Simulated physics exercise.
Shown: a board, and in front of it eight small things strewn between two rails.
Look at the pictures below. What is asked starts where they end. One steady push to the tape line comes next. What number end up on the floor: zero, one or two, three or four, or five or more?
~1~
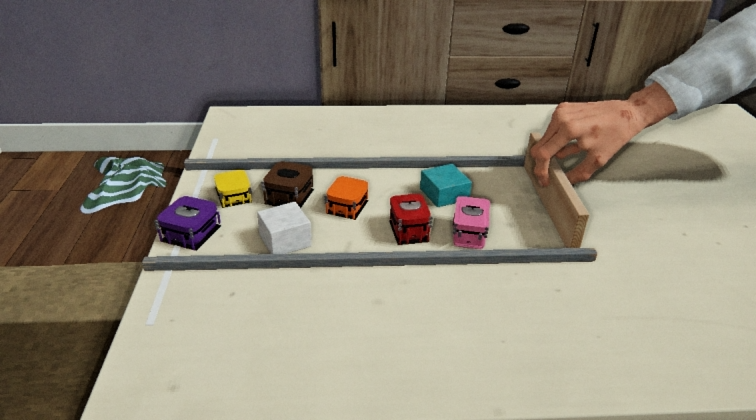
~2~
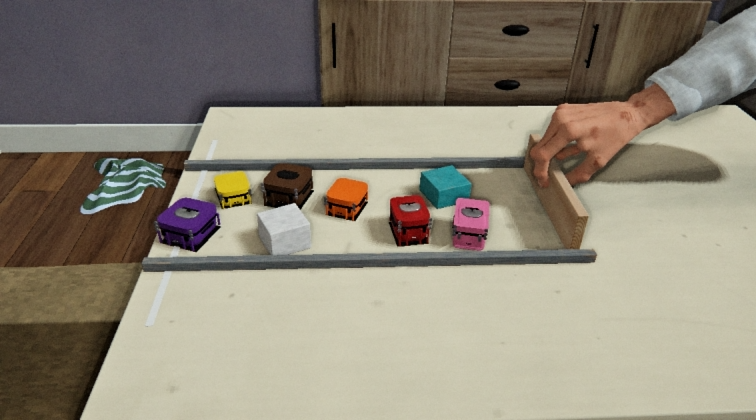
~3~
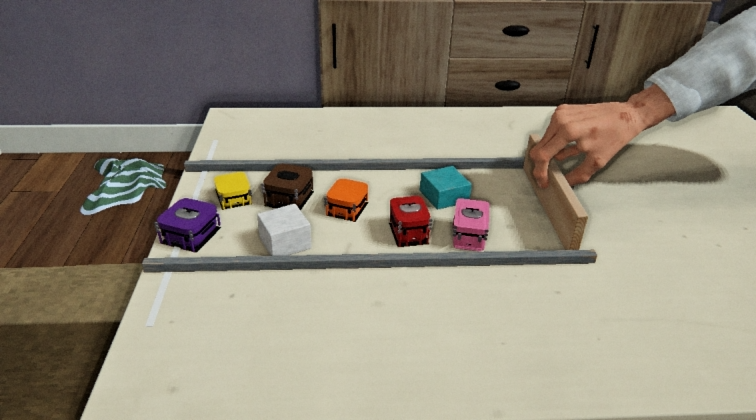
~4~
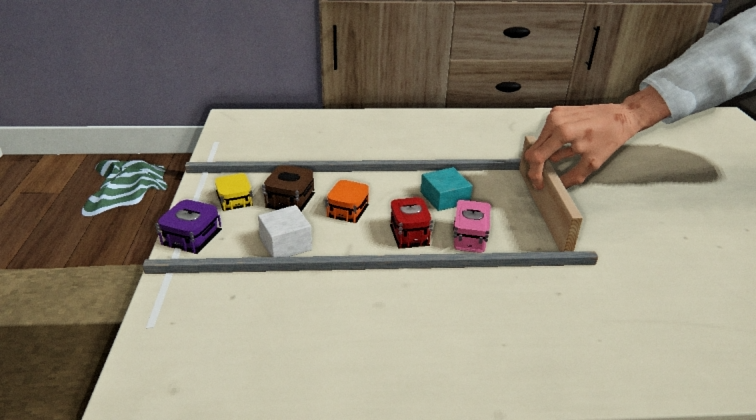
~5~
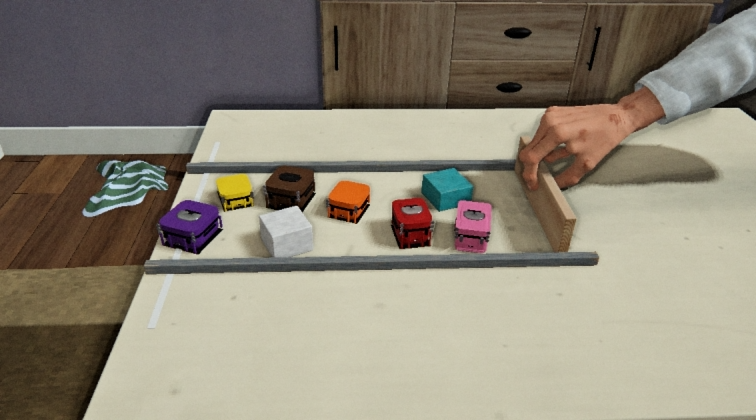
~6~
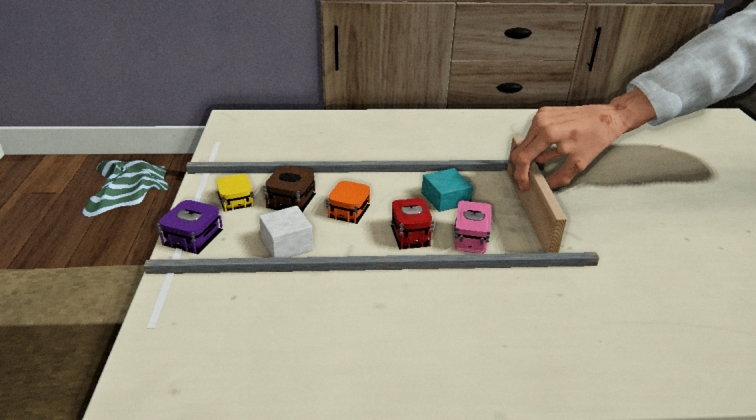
Five or beyond lost.
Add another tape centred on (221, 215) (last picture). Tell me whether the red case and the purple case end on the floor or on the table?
The red case stays put, the purple case goes down.
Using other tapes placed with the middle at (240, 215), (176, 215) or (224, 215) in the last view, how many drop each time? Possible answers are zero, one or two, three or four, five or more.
In turn: Three to four, 5 or more, either three or four.
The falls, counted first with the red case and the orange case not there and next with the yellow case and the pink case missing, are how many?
The answer is 4 and then 4.
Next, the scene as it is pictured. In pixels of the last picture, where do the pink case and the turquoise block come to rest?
You'll see the pink case at (161, 234), with the turquoise block at (178, 189).
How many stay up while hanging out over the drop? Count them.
2.
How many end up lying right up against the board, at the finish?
In contact: 2.
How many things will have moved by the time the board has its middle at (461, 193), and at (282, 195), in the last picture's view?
First 2, after that 8.
A little later, none off yet; purple case at rest near (191, 226); yellow case at rest near (235, 193); brown case at rest near (291, 189).
Next, none off yet; purple case at rest near (191, 226); yellow case shifted about its own width near (210, 192); brown case shifted about its own width near (252, 184).
Later still, two off so far; purple case dropping; yellow case dropping; brown case shifted well along near (185, 181).
When it is over, the number that fall off is five or more; down, red case, orange case, white block, brown case, yellow case and purple case.
